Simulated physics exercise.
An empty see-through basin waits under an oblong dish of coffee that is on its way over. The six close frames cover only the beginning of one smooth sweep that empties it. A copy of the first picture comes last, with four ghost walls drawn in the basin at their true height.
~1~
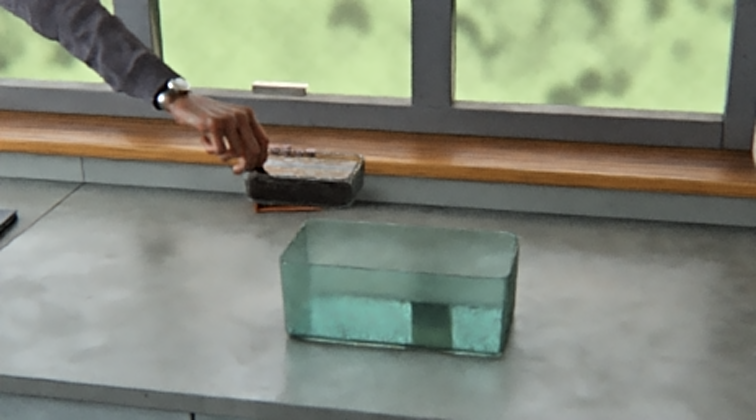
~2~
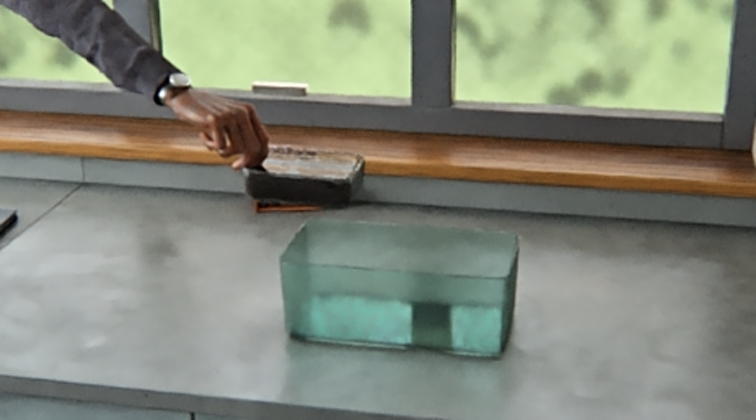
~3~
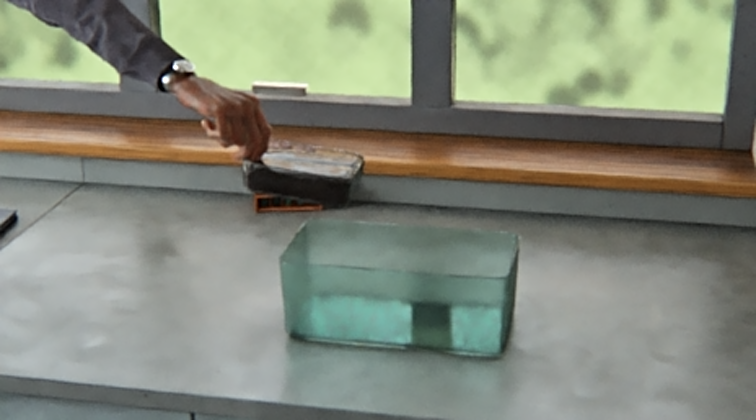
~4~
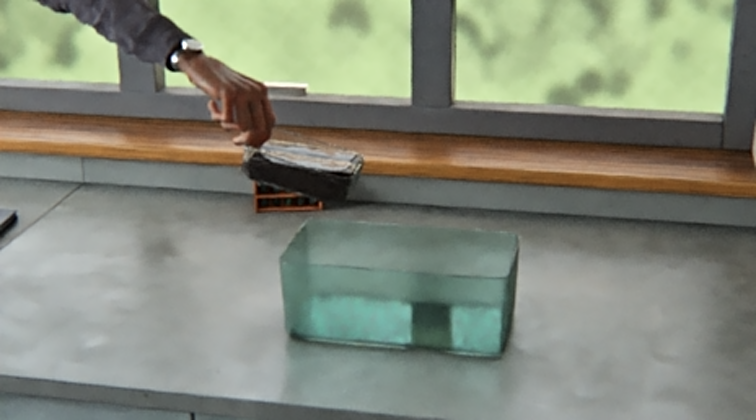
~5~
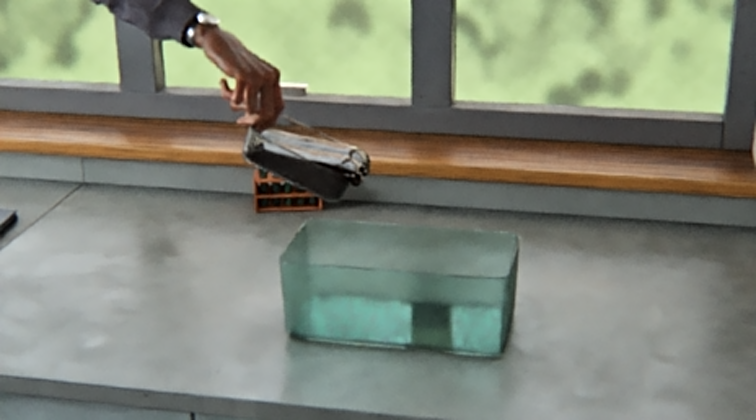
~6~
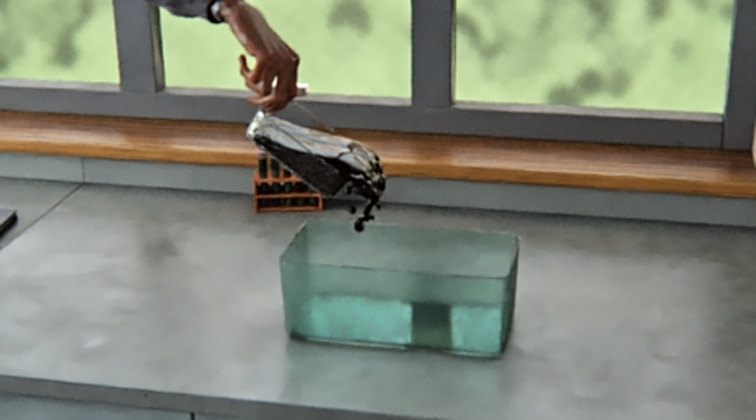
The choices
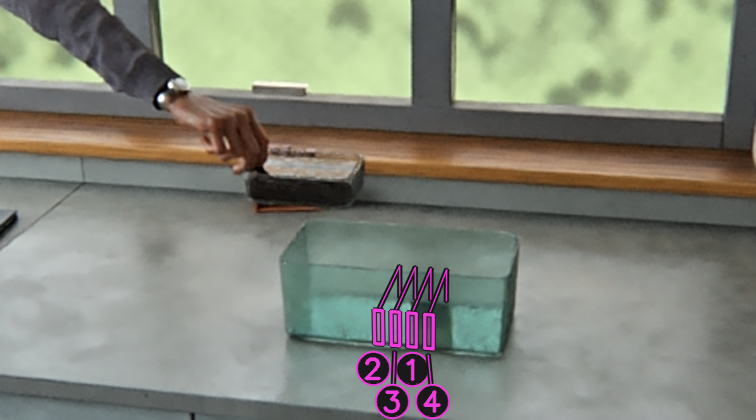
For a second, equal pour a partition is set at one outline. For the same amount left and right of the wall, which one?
It is 4.
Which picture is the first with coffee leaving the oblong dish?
Picture 4.
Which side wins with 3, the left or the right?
The right one.
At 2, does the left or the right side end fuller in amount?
More ends on the right.
On the marked copy, 1 at (411, 353); 2 at (377, 350); 3 at (394, 351); 4 at (428, 354).
If 1 is chosen, about 26 % ends left of the wall and 72 % right of it.
If 2 is chosen, about 8 % ends left of the wall and 89 % right of it.
If 3 is chosen, about 15 % ends left of the wall and 83 % right of it; 3 % is lost outside.
If 4 is chosen, about 47 % ends left of the wall and 50 % right of it; 3 % is lost outside.
